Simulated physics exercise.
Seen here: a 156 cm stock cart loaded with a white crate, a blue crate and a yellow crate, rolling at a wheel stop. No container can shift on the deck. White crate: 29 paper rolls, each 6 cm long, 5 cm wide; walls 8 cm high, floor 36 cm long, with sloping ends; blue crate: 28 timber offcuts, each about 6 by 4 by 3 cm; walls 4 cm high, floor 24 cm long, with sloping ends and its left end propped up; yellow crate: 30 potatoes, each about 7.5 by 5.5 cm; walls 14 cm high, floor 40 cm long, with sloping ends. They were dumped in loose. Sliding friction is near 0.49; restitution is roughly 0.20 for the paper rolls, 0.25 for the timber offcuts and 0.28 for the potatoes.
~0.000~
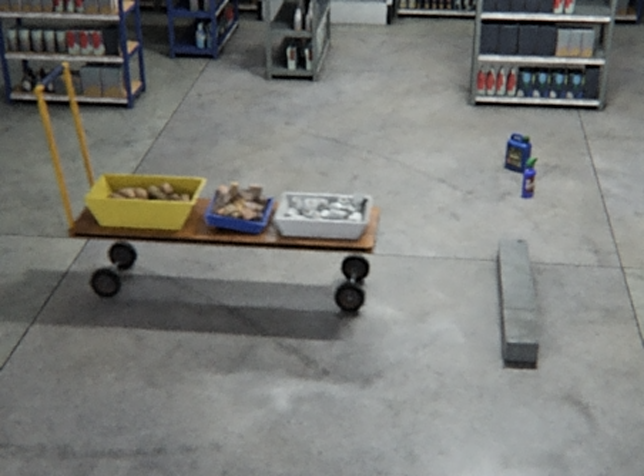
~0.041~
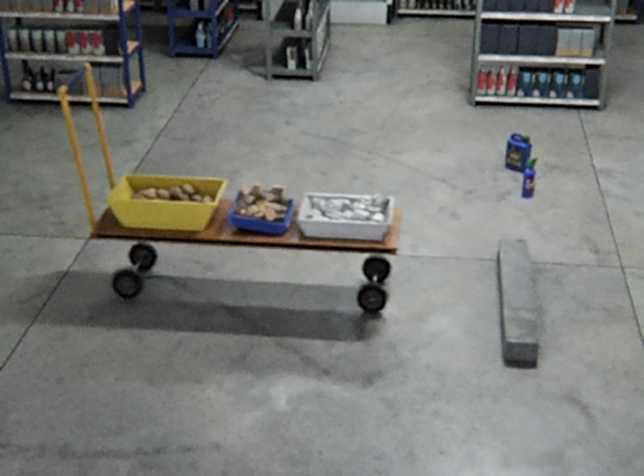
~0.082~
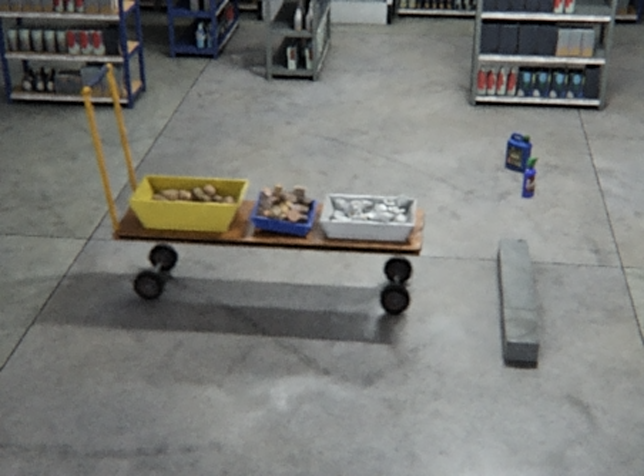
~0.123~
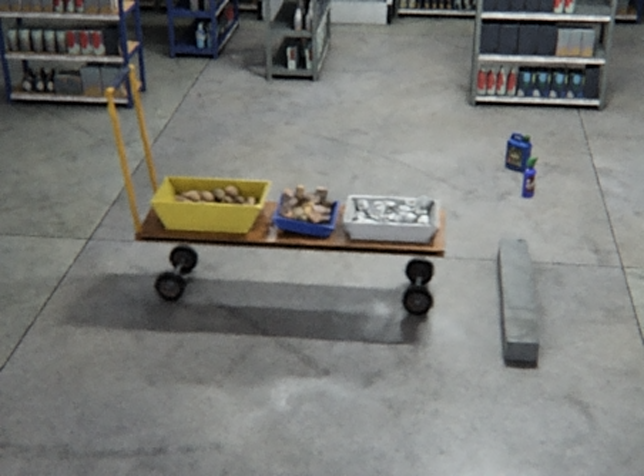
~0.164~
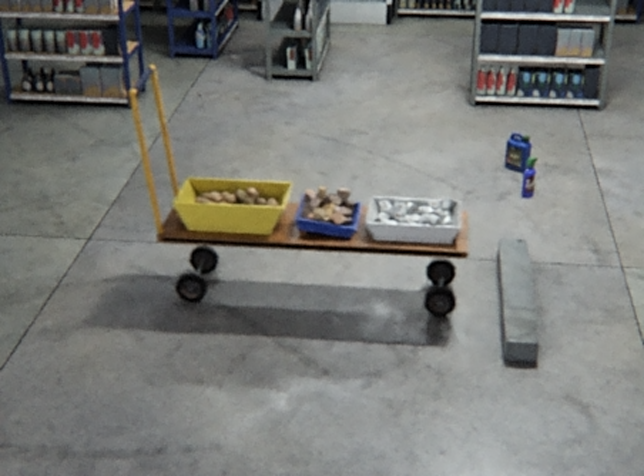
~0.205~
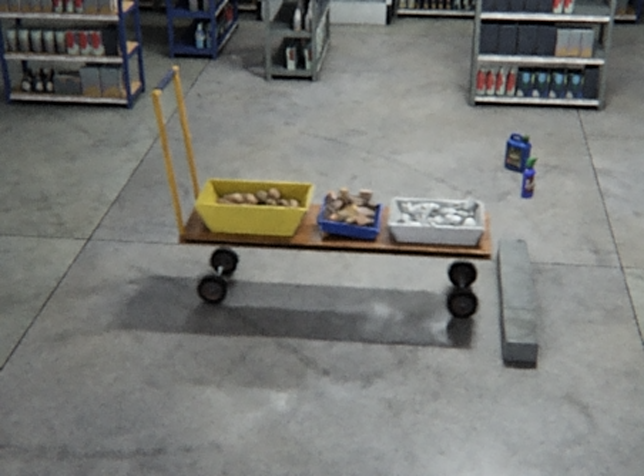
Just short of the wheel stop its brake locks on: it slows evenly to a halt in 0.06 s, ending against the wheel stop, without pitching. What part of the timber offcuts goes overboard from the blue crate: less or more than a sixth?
The blue crate loses over a sixth of its timber offcuts.
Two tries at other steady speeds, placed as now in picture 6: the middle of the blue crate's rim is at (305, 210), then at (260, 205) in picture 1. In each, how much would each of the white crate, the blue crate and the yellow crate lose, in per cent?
White crate 0 then 10, blue crate 10 then 30, yellow crate 0 then 0 per cent.
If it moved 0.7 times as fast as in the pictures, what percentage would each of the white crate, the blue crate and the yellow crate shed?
In that case white crate 0, blue crate 30, yellow crate 0 per cent.
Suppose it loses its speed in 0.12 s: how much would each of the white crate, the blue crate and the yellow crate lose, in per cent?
Then white crate 10, blue crate 40, yellow crate 0 per cent.
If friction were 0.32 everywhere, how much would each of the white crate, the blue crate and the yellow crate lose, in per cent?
In that case white crate 30, blue crate 40, yellow crate 20 per cent.
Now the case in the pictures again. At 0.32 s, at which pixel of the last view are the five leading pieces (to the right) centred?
Near (501, 211).
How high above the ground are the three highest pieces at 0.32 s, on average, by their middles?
Some 60 cm up.
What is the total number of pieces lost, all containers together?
About 20.
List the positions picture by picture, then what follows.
In the first frame (each is followed by its nearest rim corner in this view), blue crate, (263, 224); yellow crate, (191, 203); 70 cm short of the stop; none out.
The second frame shows blue crate, (286, 225); yellow crate, (214, 204); 58 cm short of the stop.
The third frame shows blue crate, (309, 226); yellow crate, (236, 205); 47 cm short of the stop.
The fourth frame shows blue crate, (332, 227); yellow crate, (259, 206); 35 cm short of the stop.
The fifth frame shows blue crate, (354, 228); yellow crate, (282, 207); 24 cm short of the stop.
The sixth frame shows blue crate, (377, 230); yellow crate, (304, 209); 12 cm short of the stop; none out.
After 0.22 s, braking starts.
After 0.32 s, white crate 29 in, 0 out, blue crate 25 in, 3 out and yellow crate 30 in, 0 out.
After 0.44 s, white crate 24 in, 5 out, blue crate 23 in, 5 out and yellow crate 30 in, 0 out.
After 0.67 s, white crate 20 in, 9 out, blue crate 17 in, 11 out and yellow crate 30 in, 0 out.
Outcome (at 1.17 s), white crate 20 in, 9 out, blue crate 16 in, 12 out and yellow crate 30 in, 0 out. Asked share, 12 of 28, 43 per cent.
